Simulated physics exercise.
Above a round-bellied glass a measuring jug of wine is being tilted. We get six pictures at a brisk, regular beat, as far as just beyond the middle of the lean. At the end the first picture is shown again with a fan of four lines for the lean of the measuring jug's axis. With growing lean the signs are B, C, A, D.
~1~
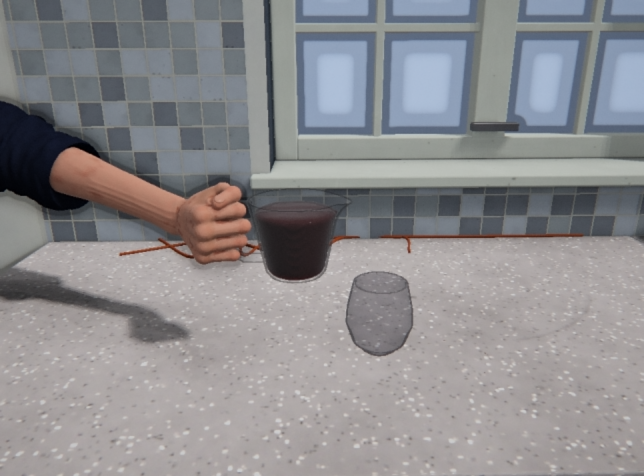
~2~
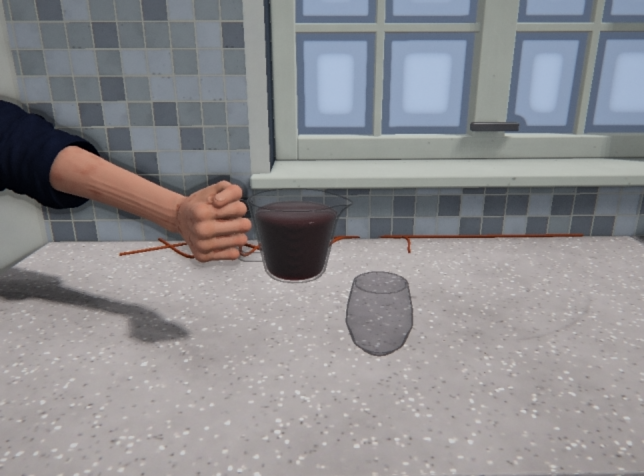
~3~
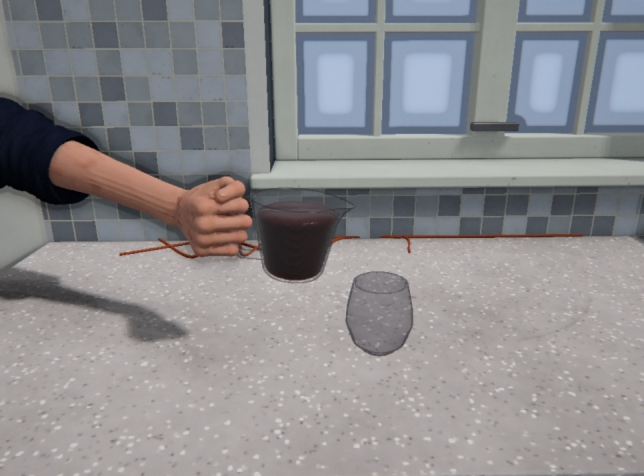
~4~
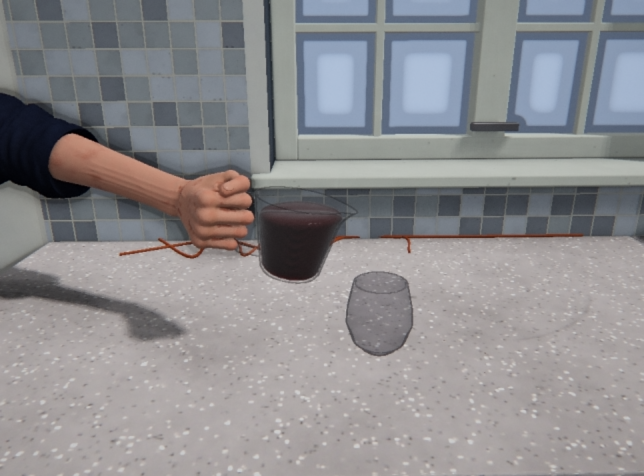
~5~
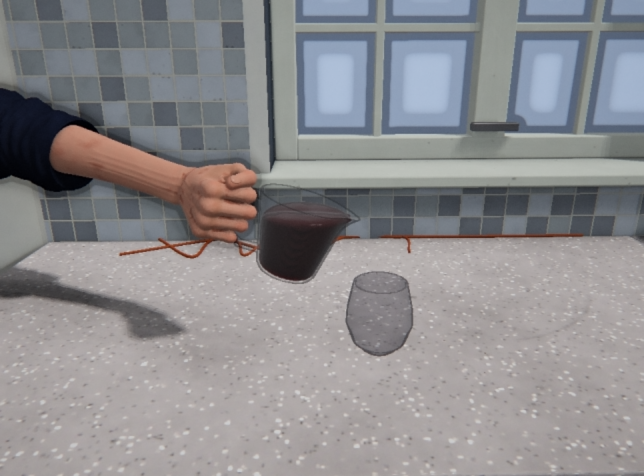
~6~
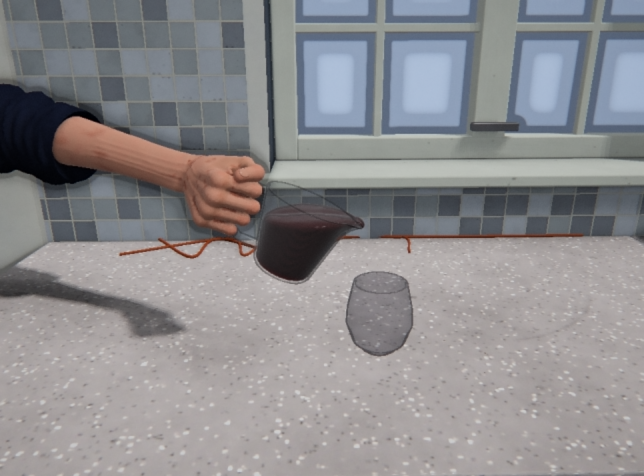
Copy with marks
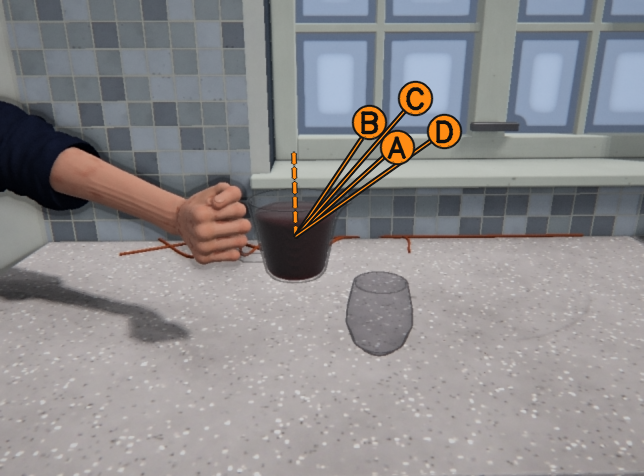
On a speckled kitchen counter, a hand tilting a glass jug of dark wine rightward, the wine reaching its lip above an empty round-bellied glass.
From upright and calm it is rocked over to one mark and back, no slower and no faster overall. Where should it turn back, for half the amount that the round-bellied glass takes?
Go for A.
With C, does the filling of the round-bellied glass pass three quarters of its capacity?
No, it does not.
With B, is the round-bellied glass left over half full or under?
Under half.
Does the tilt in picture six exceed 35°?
No, it does not.
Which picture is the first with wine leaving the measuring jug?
Picture 6.
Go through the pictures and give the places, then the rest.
In the first frame, upright, lip at (351, 201); rim of the round-bellied glass round (381, 282); nothing has left yet.
In the second frame, upright, lip at (352, 202); nothing has left yet.
In the third frame, tipped about 5°, lip at (354, 206); nothing has left yet.
In the fourth frame, tipped about 10°, lip at (357, 211); nothing has left yet.
In the fifth frame, tipped about 17°, lip at (359, 218); nothing has left yet.
In the sixth frame, tipped about 24°, lip at (360, 226); wine is over the lip, down to (360, 226).
In orange, A at (383, 157); B at (361, 138); C at (404, 110); D at (430, 141).
For line A, the round-bellied glass ends with about 50 % of what it can hold.
For line B, the round-bellied glass ends with about 26 % of what it can hold.
For line C, the round-bellied glass ends with about 38 % of what it can hold.
For line D, the round-bellied glass ends with about 61 % of what it can hold; 3 % of the wine is spilt.
